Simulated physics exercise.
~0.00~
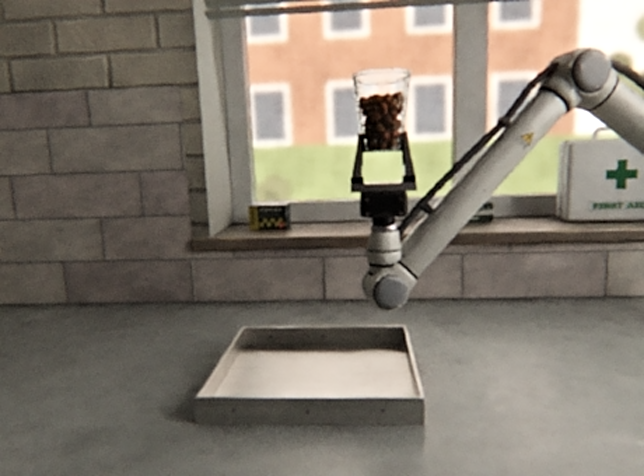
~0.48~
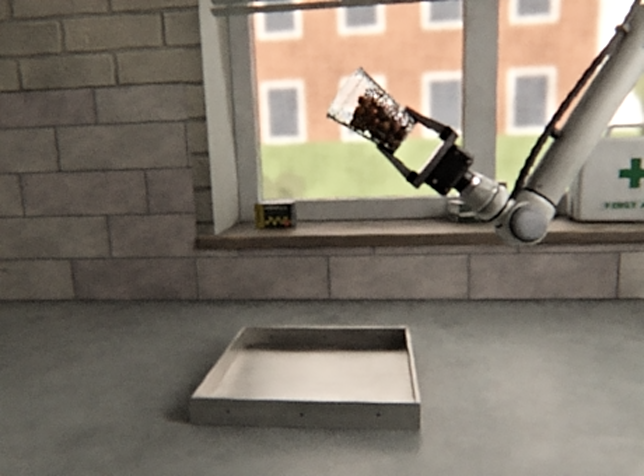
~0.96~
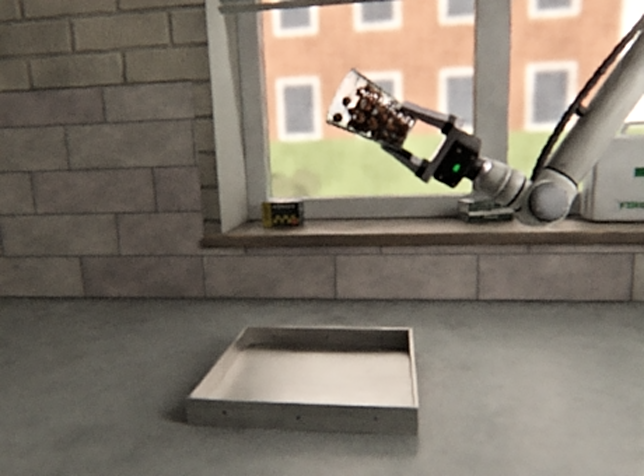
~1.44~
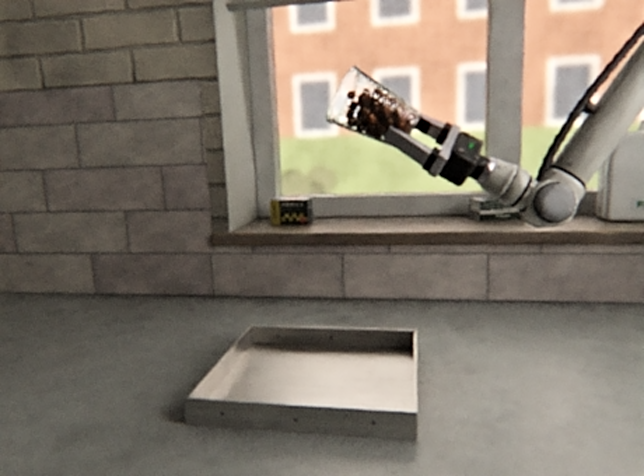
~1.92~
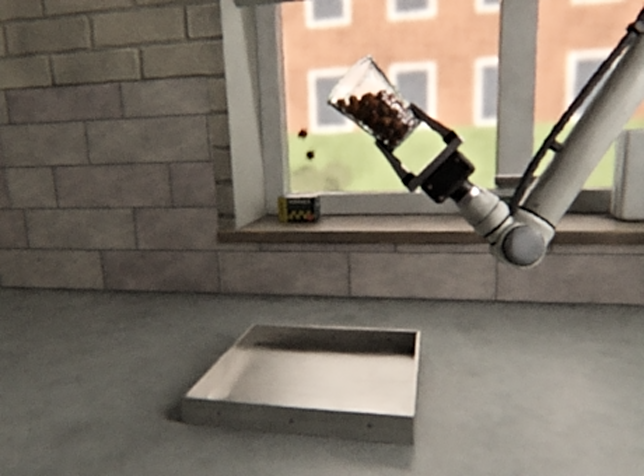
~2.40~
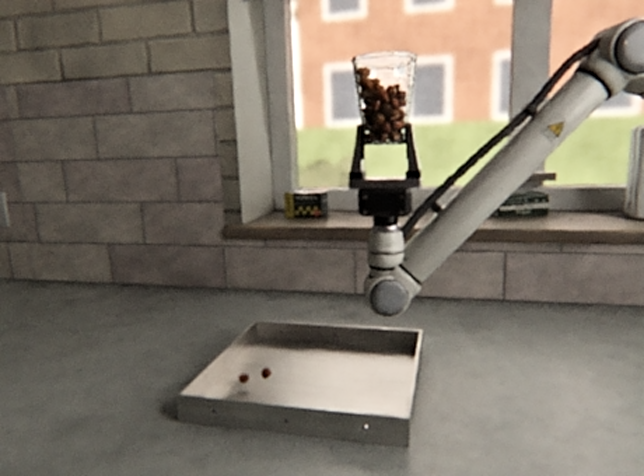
A robot arm holding a clear tumbler of hazelnuts tips it to the left above a shallow tray, and a couple of nuts fall out before the arm turns it upright again, leaving two nuts in the tray and the tumbler still mostly full.
